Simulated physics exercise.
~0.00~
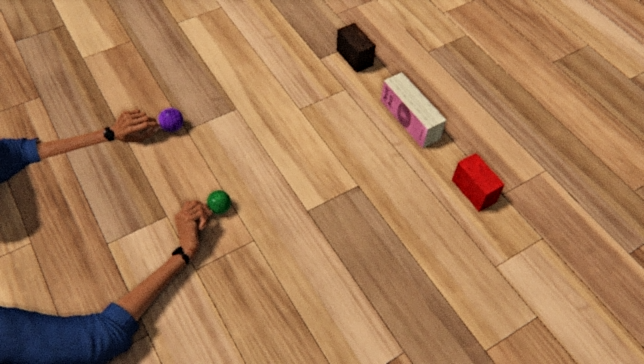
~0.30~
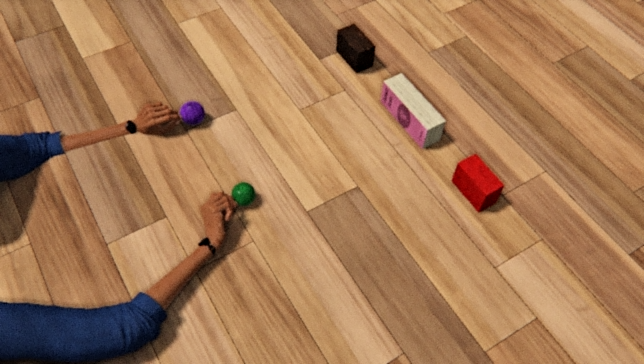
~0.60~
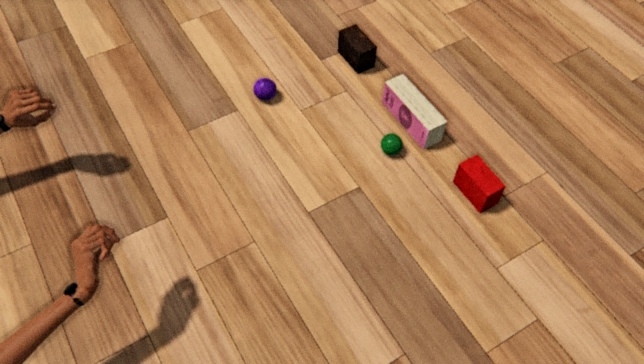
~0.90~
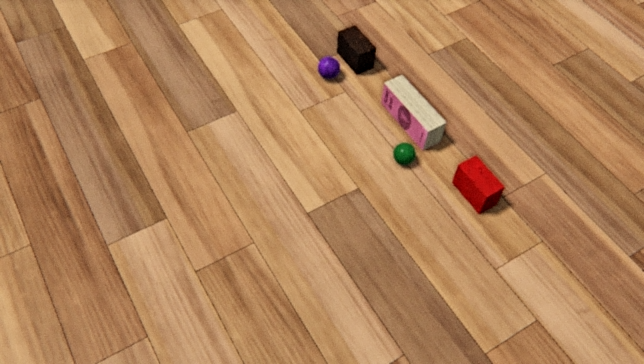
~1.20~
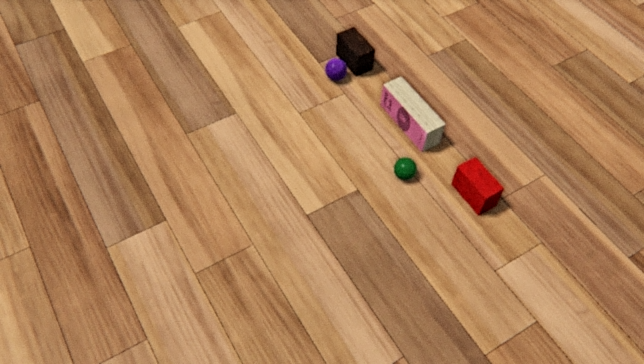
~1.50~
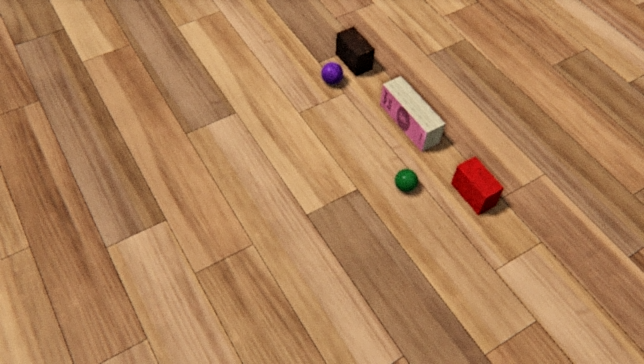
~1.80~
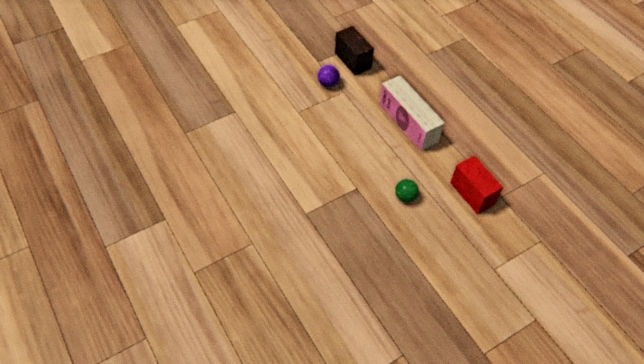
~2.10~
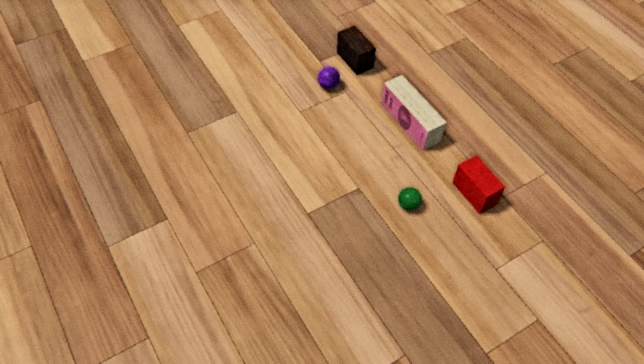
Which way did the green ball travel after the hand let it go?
The green ball rolled to the right, toward the row of blocks.
A green ball and a purple ball rolled from two hands toward a row of blocks; the green one bumped the pink and white block and drifted down, the purple one met the black block and edged back, and both ended up short of the row.
